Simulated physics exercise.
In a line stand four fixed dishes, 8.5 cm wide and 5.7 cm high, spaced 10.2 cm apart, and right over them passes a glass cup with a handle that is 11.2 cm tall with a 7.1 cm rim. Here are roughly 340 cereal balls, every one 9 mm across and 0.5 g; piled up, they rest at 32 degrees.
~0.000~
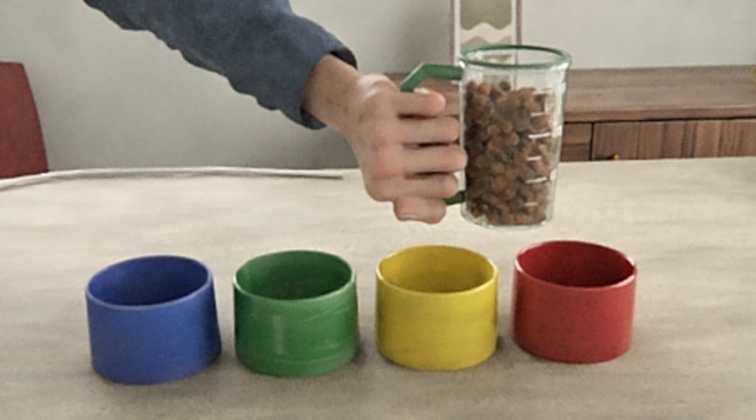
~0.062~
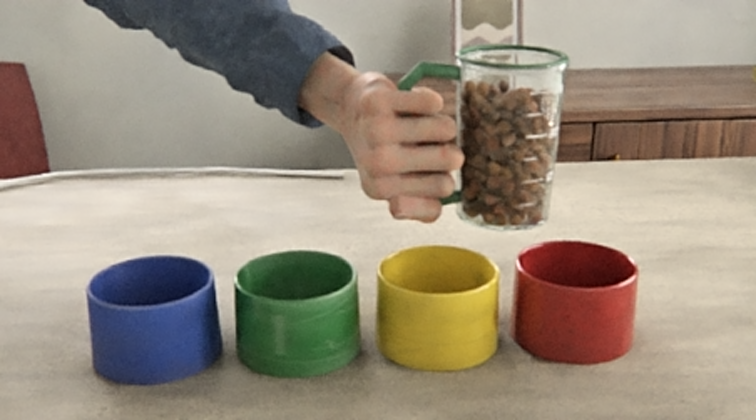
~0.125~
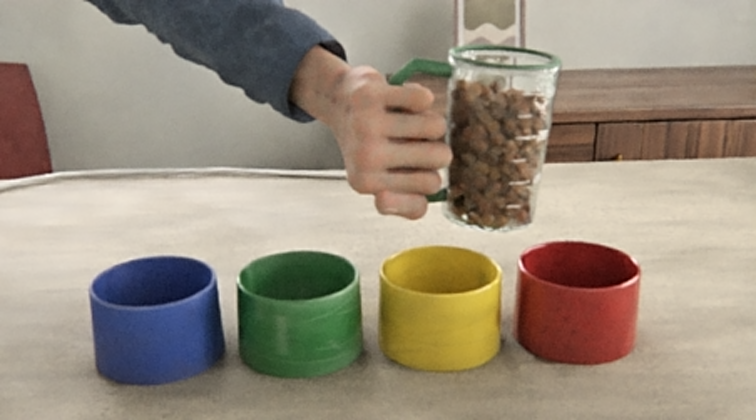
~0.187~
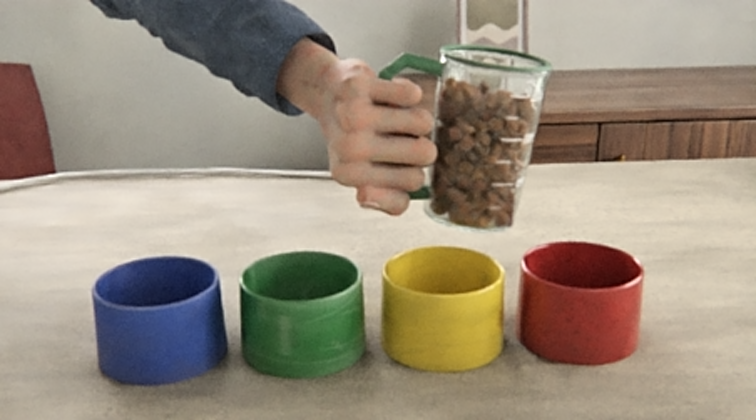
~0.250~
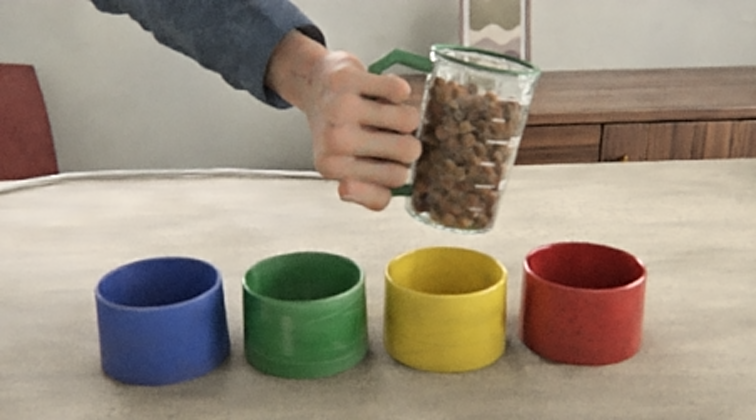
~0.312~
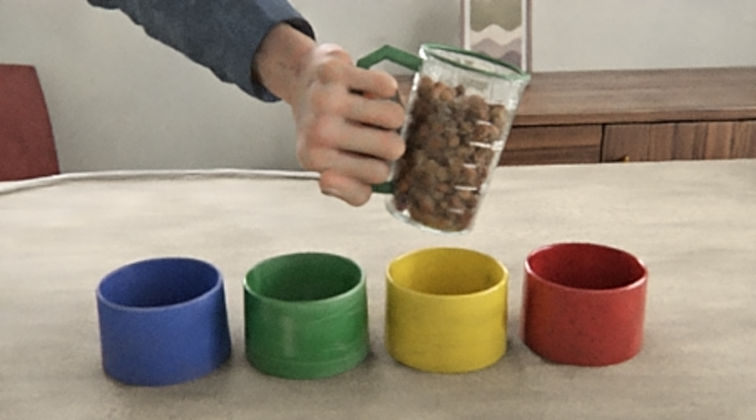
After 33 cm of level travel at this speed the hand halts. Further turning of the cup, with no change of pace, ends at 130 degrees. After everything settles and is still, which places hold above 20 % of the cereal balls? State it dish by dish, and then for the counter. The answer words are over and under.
Red dish: Under. Blue dish: Over. Green dish: Under. Yellow dish: Under. Counter: Under.
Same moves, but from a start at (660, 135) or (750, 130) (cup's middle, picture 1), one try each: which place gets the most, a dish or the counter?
The winner: Green; counter.
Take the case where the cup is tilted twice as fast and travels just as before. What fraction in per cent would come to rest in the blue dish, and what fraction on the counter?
Result - blue: 0; counter: 10.
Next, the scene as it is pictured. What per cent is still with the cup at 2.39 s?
Close to 0 per cent of the load, I'd guess.
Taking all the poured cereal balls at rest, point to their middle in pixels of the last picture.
Estimated resting centre: Around (160, 312).
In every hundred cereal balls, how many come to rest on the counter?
About 5 percent.
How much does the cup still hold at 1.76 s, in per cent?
Roughly 90 per cent, I'd say.
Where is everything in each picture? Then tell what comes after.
Cup at (510, 137), tilt 0 degrees, lip at (566, 55), moved 0.0 cm; middle of the pieces at (505, 152); red dish at (575, 264); yellow dish at (436, 269); green dish at (295, 275); blue dish at (150, 280), in the first frame.
Cup at (507, 137), tilt 1 degrees, lip at (564, 56), moved 0.3 cm; middle of the pieces at (501, 153), in the second frame.
Cup at (496, 138), tilt 4 degrees, lip at (557, 59), moved 1.2 cm; middle of the pieces at (490, 153), in the third frame.
Cup at (482, 139), tilt 8 degrees, lip at (548, 64), moved 2.4 cm; middle of the pieces at (475, 153), in the fourth frame.
Cup at (467, 140), tilt 12 degrees, lip at (537, 69), moved 3.6 cm; middle of the pieces at (459, 154), in the fifth frame.
Cup at (451, 141), tilt 15 degrees, lip at (525, 75), moved 4.8 cm; middle of the pieces at (442, 155); red dish at (585, 266); yellow dish at (446, 271); green dish at (305, 277); blue dish at (160, 282). The cup turns about 60 degrees a second and travels 19 cm a second, in the sixth frame.
After 1.18 s, tilt 69 degrees; cup holds 100 %.
After 1.76 s, tilt 104 degrees; cup holds 90 %, blue 5 %.
After 2.39 s, tilt 130 degrees; cup holds 0 %, blue 95 %.
In the end, at 2.9 s, red 0 %, blue 95 %, green 0 %, yellow 0 %, counter 5 %.
